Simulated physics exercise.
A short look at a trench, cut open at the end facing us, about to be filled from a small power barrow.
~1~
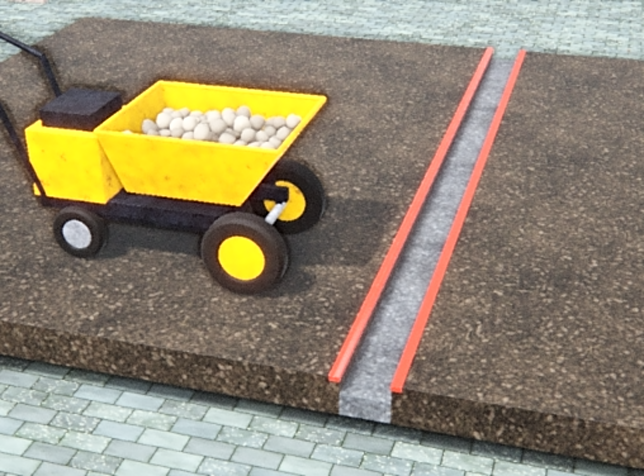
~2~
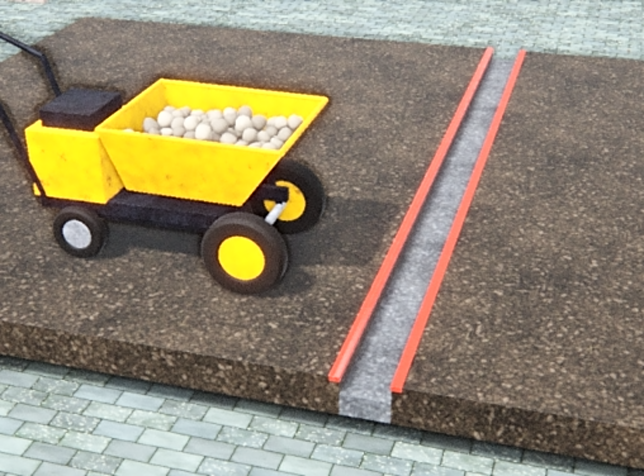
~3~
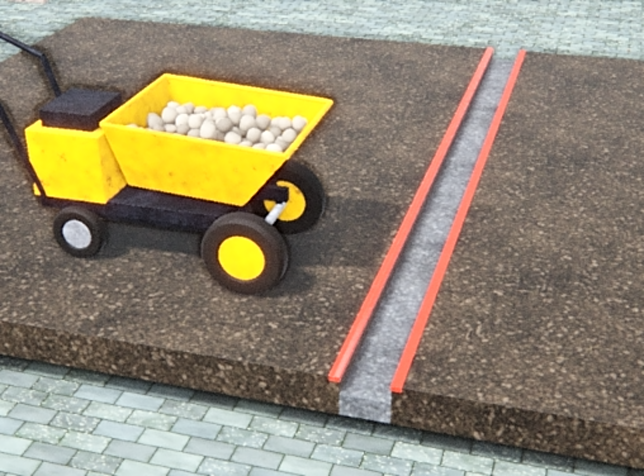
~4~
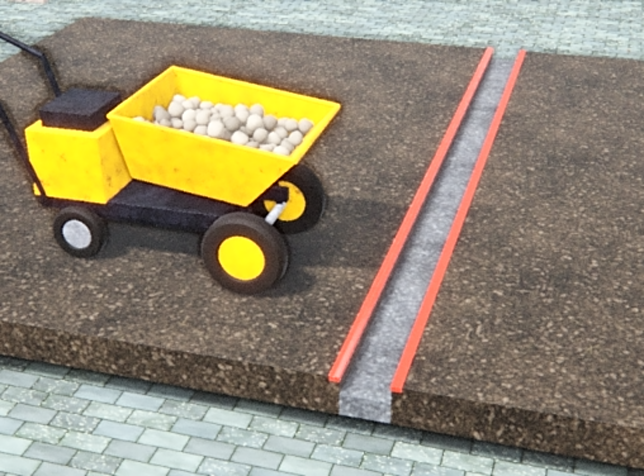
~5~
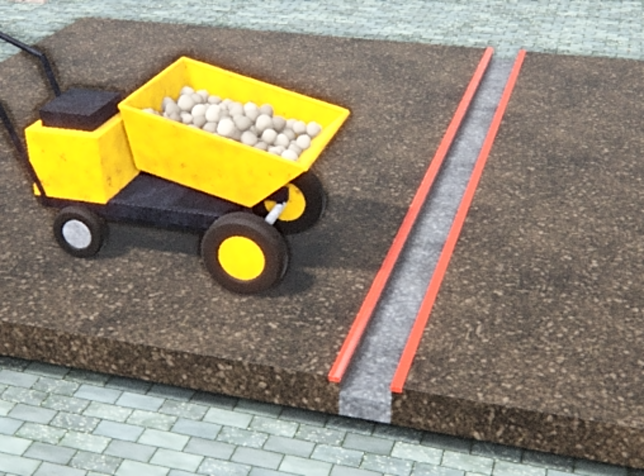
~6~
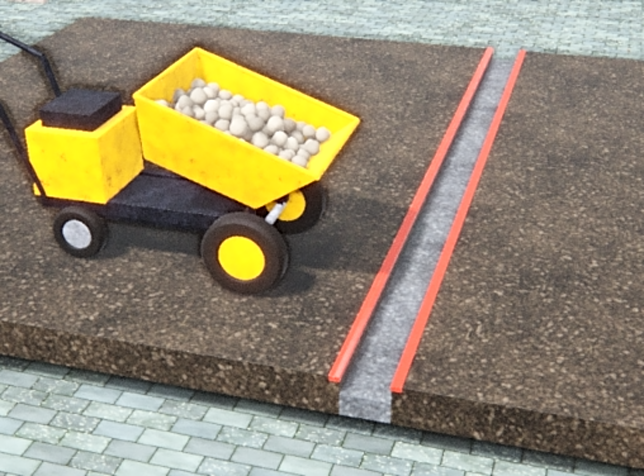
The yellow skip of a small barrow, loaded with pale pebbles, tilts steadily toward the right.
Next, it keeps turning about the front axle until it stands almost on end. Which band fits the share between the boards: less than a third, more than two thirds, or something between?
The trench takes between a third and two thirds.
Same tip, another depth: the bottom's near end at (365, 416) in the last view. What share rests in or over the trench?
Roughly 60 in a hundred.
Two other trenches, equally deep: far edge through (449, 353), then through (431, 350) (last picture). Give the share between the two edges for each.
About 70 and 60 per cent.
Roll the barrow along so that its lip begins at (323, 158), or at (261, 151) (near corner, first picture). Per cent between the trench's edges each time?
In turn 10 and 50 in a hundred.
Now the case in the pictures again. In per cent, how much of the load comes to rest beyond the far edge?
It comes to 25 per cent or so.
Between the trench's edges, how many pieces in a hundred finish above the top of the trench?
Close to 55 per cent.
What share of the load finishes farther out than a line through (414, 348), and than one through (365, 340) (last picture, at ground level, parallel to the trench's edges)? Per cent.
In turn 20 and 70 in a hundred.
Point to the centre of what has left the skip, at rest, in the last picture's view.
Near (419, 278).
Shortly afterwards, skip tipped steeply; the whole lot in the skip.
Next, skip tipped right over; the bulk in the skip; near a quarter in or heaped over the trench; only a few beyond it; only a few falling.
Some moments later, skip tipped right over; near a quarter in the skip; only a few short of the trench; near half in or heaped over the trench; near a quarter beyond it.
In the end, skip tipped right over; near a quarter in the skip; only a few short of the trench; near half in or heaped over the trench; near a quarter beyond it.
